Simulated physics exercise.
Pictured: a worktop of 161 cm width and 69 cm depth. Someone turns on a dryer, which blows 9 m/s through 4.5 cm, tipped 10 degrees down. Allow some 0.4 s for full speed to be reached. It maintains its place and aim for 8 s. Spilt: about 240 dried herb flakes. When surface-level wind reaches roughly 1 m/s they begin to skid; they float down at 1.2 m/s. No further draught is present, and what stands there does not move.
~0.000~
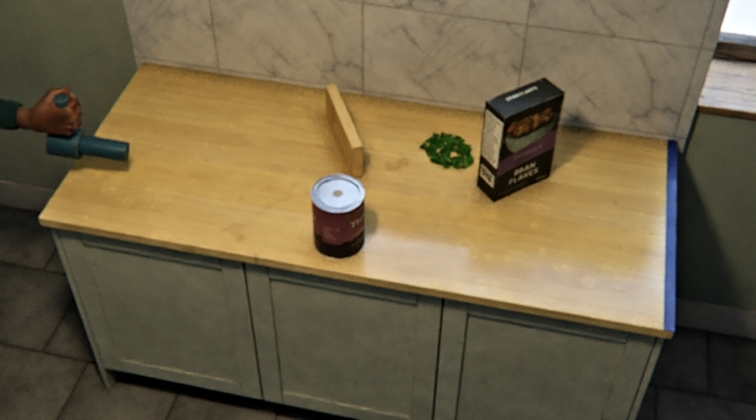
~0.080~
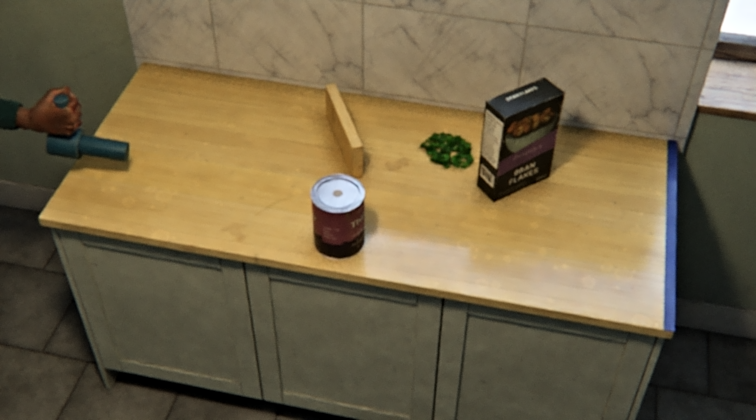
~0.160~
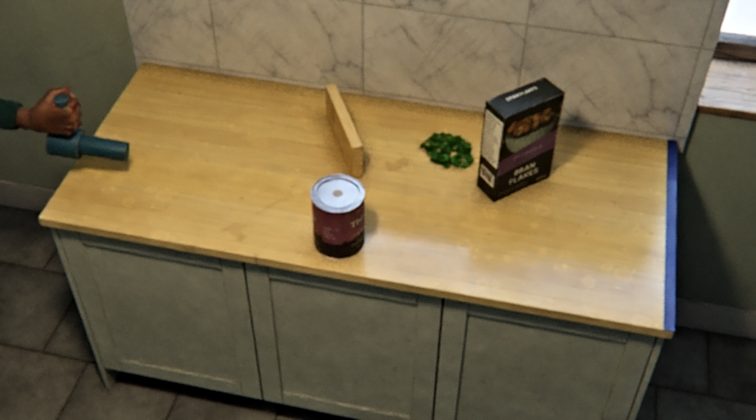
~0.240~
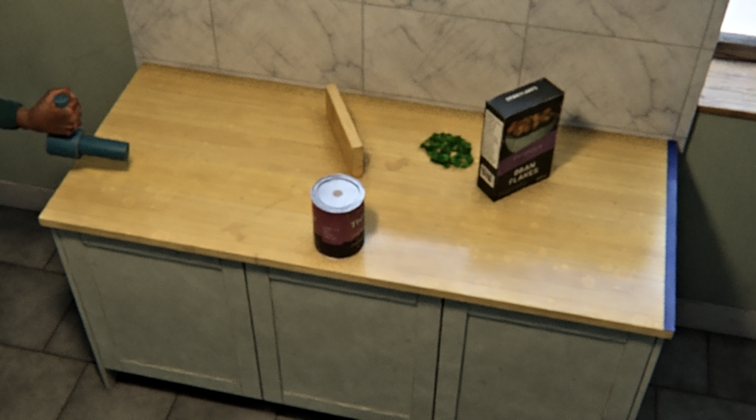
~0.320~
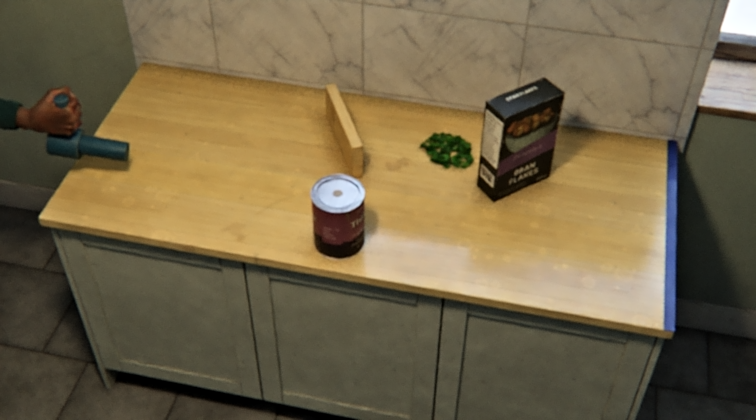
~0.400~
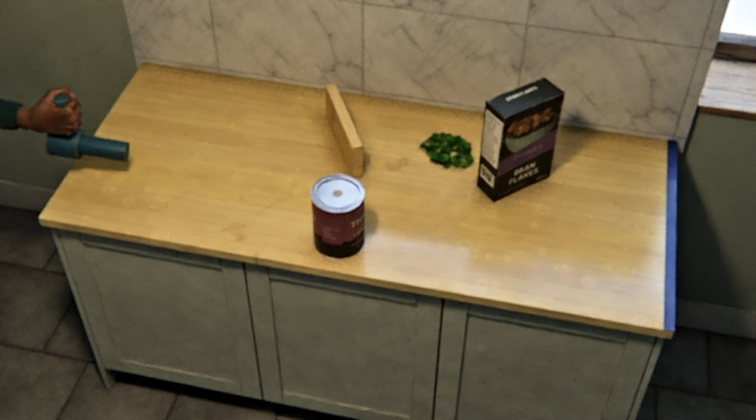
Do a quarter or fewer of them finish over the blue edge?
Yes, a quarter or fewer do.
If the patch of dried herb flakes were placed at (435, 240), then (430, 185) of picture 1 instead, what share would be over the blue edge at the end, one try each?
Roughly 70 %, then 20 %.
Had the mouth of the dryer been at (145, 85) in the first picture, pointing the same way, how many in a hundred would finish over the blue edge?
It would come out near 10 in a hundred.
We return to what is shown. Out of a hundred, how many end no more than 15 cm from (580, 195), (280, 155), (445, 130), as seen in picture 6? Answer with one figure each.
Roughly 0 %, 0 % and 100 %, in that order.
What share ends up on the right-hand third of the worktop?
Share at the end: Close to 0 %.
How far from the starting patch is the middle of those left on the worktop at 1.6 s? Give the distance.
I'd say close to 0 cm.
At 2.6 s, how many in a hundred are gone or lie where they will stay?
About 90 %.
After 1.6 s, 11 % are on the move or not yet settled, 0 % are over the blue edge; the middle of those still in play is near (452, 150).
After 2.6 s, 11 % are on the move or not yet settled, 0 % are over the blue edge; the middle of those still in play is near (452, 150).
After 4.4 s, 10 % are on the move or not yet settled, 0 % are over the blue edge; the middle of those still in play is near (452, 150).
After 8.0 s, at the end, 0 % are over the blue edge; the middle of those still in play is near (452, 150).
